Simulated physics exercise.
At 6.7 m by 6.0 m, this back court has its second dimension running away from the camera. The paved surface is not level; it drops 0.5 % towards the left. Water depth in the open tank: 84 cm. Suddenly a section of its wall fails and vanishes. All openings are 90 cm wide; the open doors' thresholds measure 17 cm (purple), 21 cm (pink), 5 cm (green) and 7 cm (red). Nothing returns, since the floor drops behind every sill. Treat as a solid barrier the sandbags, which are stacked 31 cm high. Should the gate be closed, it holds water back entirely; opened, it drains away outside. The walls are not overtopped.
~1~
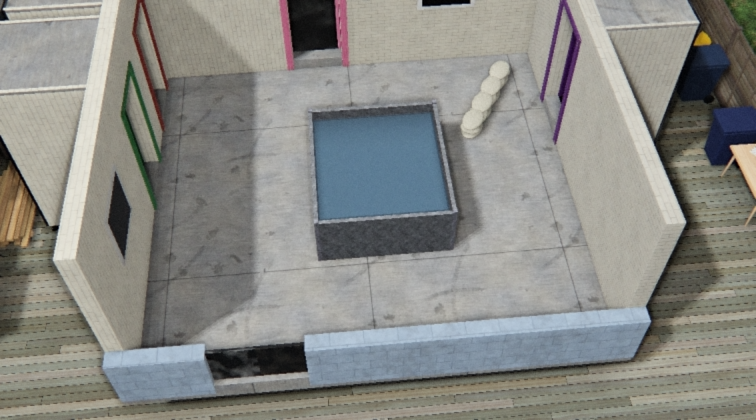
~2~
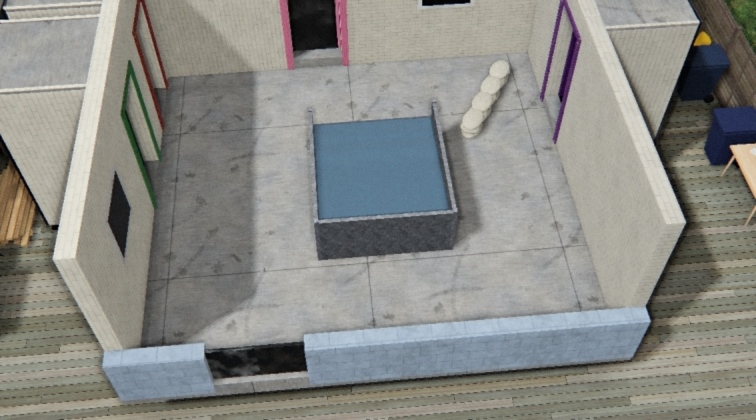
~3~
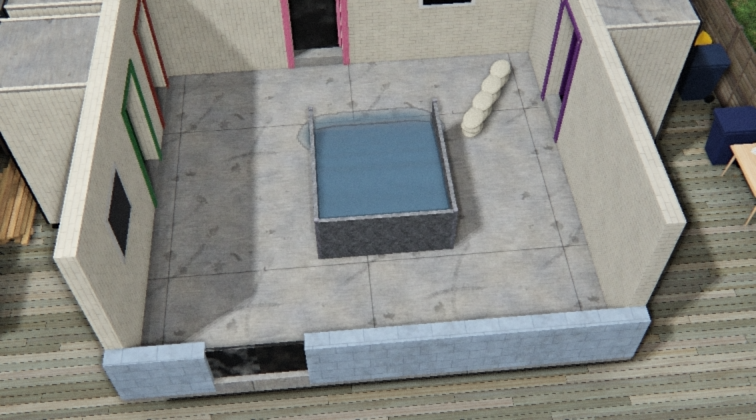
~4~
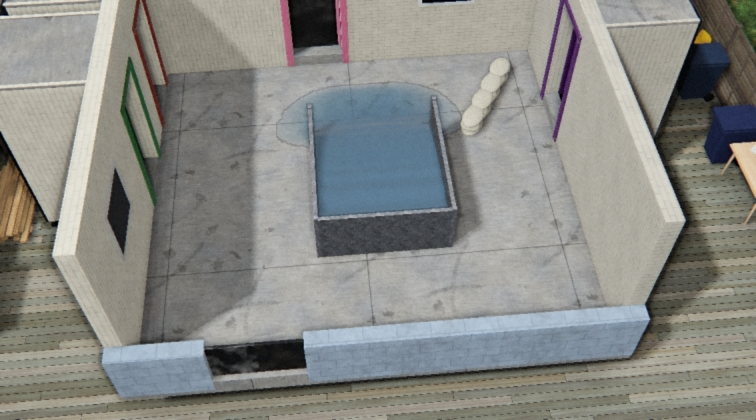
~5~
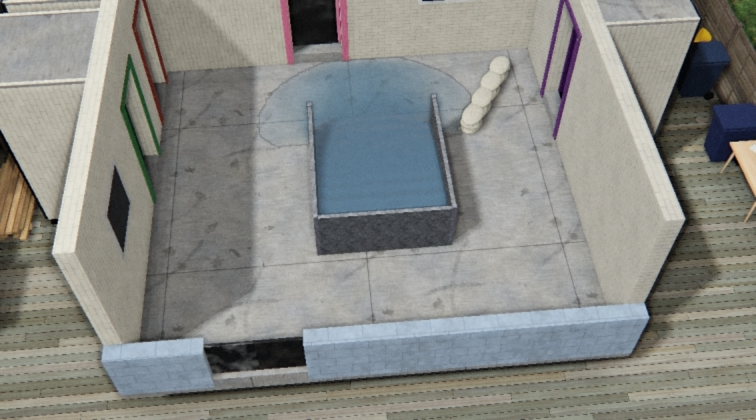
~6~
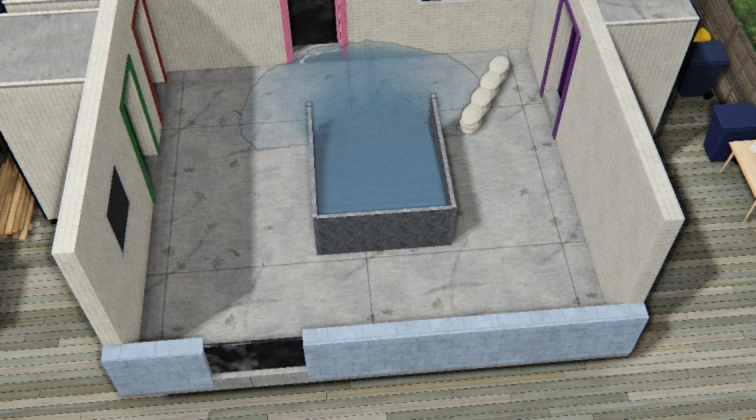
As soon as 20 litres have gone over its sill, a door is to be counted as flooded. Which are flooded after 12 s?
Outcome: The purple door never breaches the limit. The pink door breaches the limit. The green door breaches the limit. The red door breaches the limit.
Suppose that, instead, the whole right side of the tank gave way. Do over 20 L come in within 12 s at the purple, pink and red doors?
Compared with the limit, purple is higher, pink is lower and red is higher.
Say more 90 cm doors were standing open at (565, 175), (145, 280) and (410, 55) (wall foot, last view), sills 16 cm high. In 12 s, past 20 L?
Taking them in order, the first gets too little, the second too little and the third enough.
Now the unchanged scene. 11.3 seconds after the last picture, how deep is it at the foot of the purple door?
The depth comes to around 4.0 centimetres.
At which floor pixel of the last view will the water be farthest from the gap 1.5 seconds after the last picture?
About pixel (168, 75).
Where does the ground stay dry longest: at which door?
It would be the green one.
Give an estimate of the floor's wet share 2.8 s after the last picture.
Roughly 60 % of the floor is wet.
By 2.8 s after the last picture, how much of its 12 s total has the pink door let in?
Some 100 per cent by then.
Then, 0.7 s after the last picture water covers 25 % of the floor and is deepest (55 cm) near (365, 69); purple door not reached, pink door 46 cm at the sill, 73 L in, green door not reached, red door not reached.
Then, 1.5 s after the last picture water covers 30 % of the floor and is deepest (54 cm) near (517, 52); purple door 6 cm at the sill, 0 L in, pink door 41 cm at the sill, 190 L in, green door not reached, red door 25 cm at the sill, 18 L in.
Then, 2.8 s after the last picture water covers 60 % of the floor and is deepest (32 cm) near (517, 52); purple door 9 cm at the sill, 0 L in, pink door 22 cm at the sill, 255 L in, green door 9 cm at the sill, 0 L in, red door 27 cm at the sill, 209 L in.
Then, 6.3 s after the last picture water covers 95 % of the floor and is deepest (16 cm) near (163, 117); purple door 3 cm at the sill, 0 L in, pink door 9 cm at the sill, 258 L in, green door 9 cm at the sill, 30 L in, red door 16 cm at the sill, 436 L in.
Then, 11.3 s after the last picture water covers 95 % of the floor and is deepest (12 cm) near (156, 189); purple door 4 cm at the sill, 0 L in, pink door 9 cm at the sill, 258 L in, green door 10 cm at the sill, 51 L in, red door 9 cm at the sill, 492 L in.
